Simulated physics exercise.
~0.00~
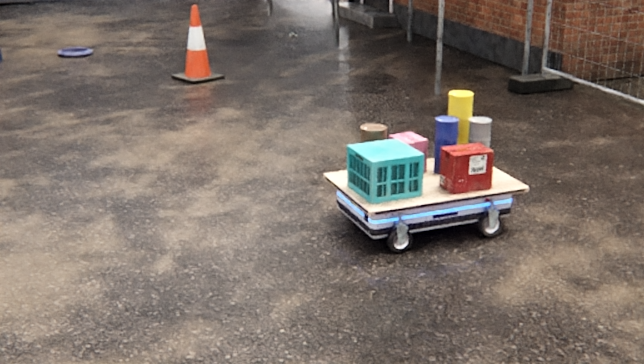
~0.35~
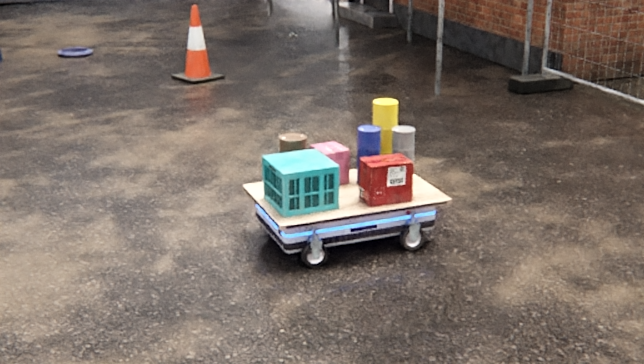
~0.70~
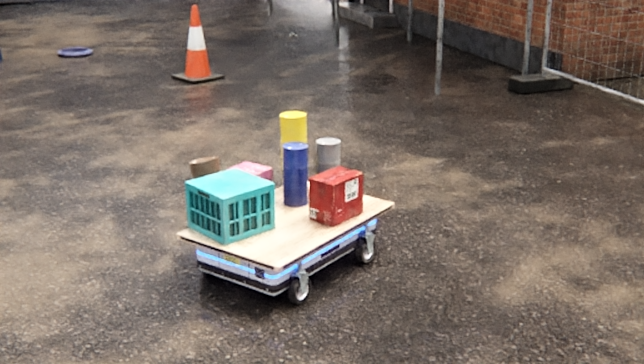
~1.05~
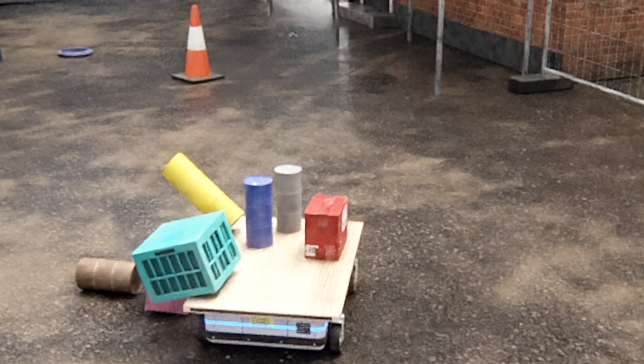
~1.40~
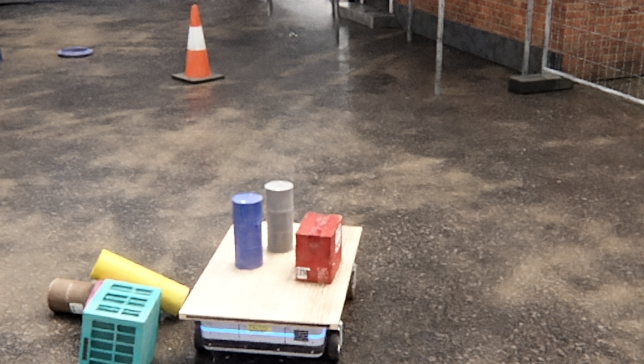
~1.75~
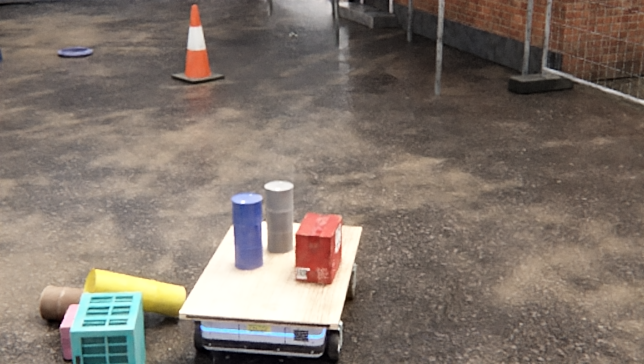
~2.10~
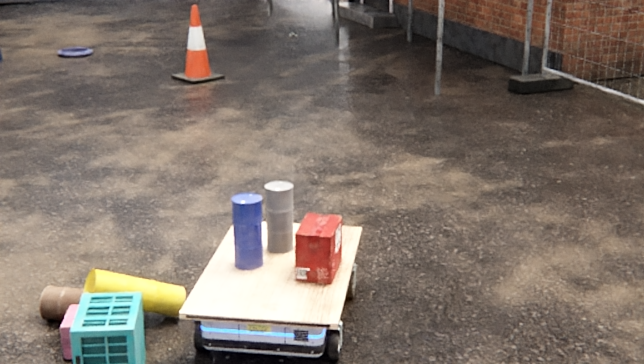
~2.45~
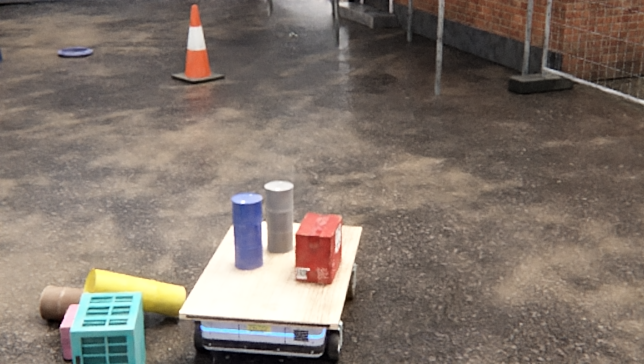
A loaded cart swings round and stops, spilling four objects while three stay on deck.
